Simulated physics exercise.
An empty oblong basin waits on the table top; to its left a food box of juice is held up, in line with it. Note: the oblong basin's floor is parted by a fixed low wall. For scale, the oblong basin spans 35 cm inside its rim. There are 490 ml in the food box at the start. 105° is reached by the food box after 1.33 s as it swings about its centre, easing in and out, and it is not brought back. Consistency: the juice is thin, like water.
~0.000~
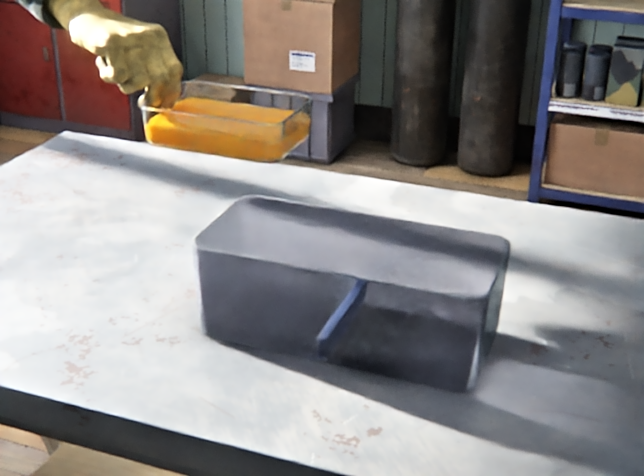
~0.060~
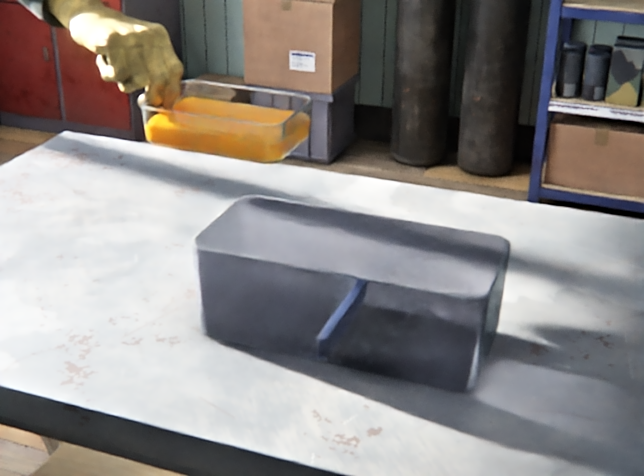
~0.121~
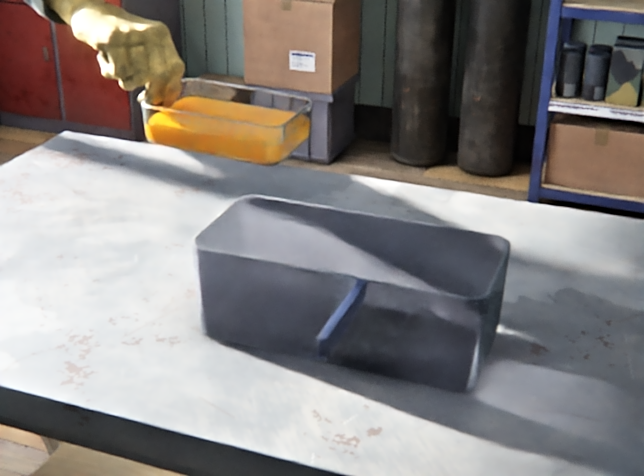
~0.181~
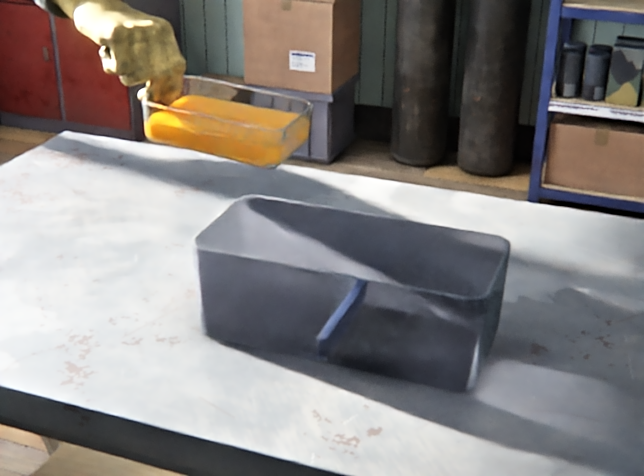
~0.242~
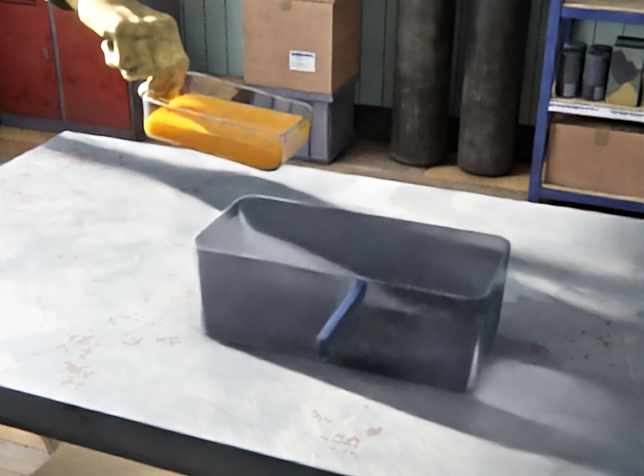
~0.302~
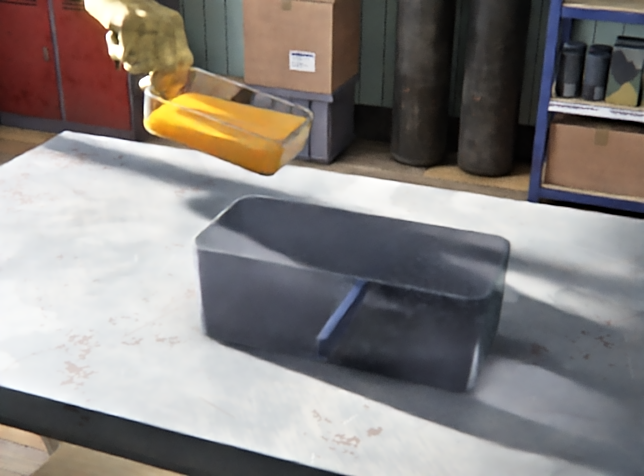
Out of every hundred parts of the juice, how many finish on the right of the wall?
About 47 in every hundred.
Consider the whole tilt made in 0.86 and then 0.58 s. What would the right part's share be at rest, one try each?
Roughly 40 per cent the first time and 30 per cent the second.
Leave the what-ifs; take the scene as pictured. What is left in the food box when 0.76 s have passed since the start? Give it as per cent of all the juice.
At that time about 24 in a hundred parts are still held.
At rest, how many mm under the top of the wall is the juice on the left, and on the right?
It's around 20 mm on the left side and around 22 mm on the right side.
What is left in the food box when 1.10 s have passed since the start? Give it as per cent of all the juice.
Remaining share: Approx. 4 %.
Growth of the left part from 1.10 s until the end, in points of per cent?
That works out to roughly 6 per cent of the whole.
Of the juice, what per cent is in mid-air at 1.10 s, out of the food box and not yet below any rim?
Roughly 2 %.
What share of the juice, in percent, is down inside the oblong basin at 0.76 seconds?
Near 48 in a hundred.
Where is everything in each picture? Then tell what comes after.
Tilt 0°; pouring edge (297, 113); surface from (168, 108) to (297, 126); the oblong basin's rim runs from (217, 219) to (499, 269); the wall's top is at (344, 308), in the first picture.
Tilt 1°; pouring edge (297, 113); surface from (168, 108) to (296, 126), in the second picture.
Tilt 2°; pouring edge (298, 115); surface from (168, 107) to (297, 127), in the third picture.
Tilt 5°; pouring edge (298, 119); surface from (168, 106) to (297, 128), in the fourth picture.
Tilt 8°; pouring edge (299, 124); surface from (168, 104) to (298, 129), in the fifth picture.
Tilt 13°; pouring edge (299, 129); surface from (168, 102) to (297, 130), in the sixth picture.
After 0.76 s the tilt is 64° and 23 per cent is still to pour, 18 is left of the wall and 30 right of it.
After 1.10 s the tilt is 97° and 4 per cent is still to pour, 47 is left of the wall and 46 right of it.
After 1.45 s the tilt is 105° and 0 per cent is still to pour, 53 is left of the wall and 47 right of it.
After 1.83 s the tilt is 105° and 0 per cent is still to pour, 53 is left of the wall and 47 right of it.
In the end 53 per cent lies left of the wall, 47 right of it and 1 outside.
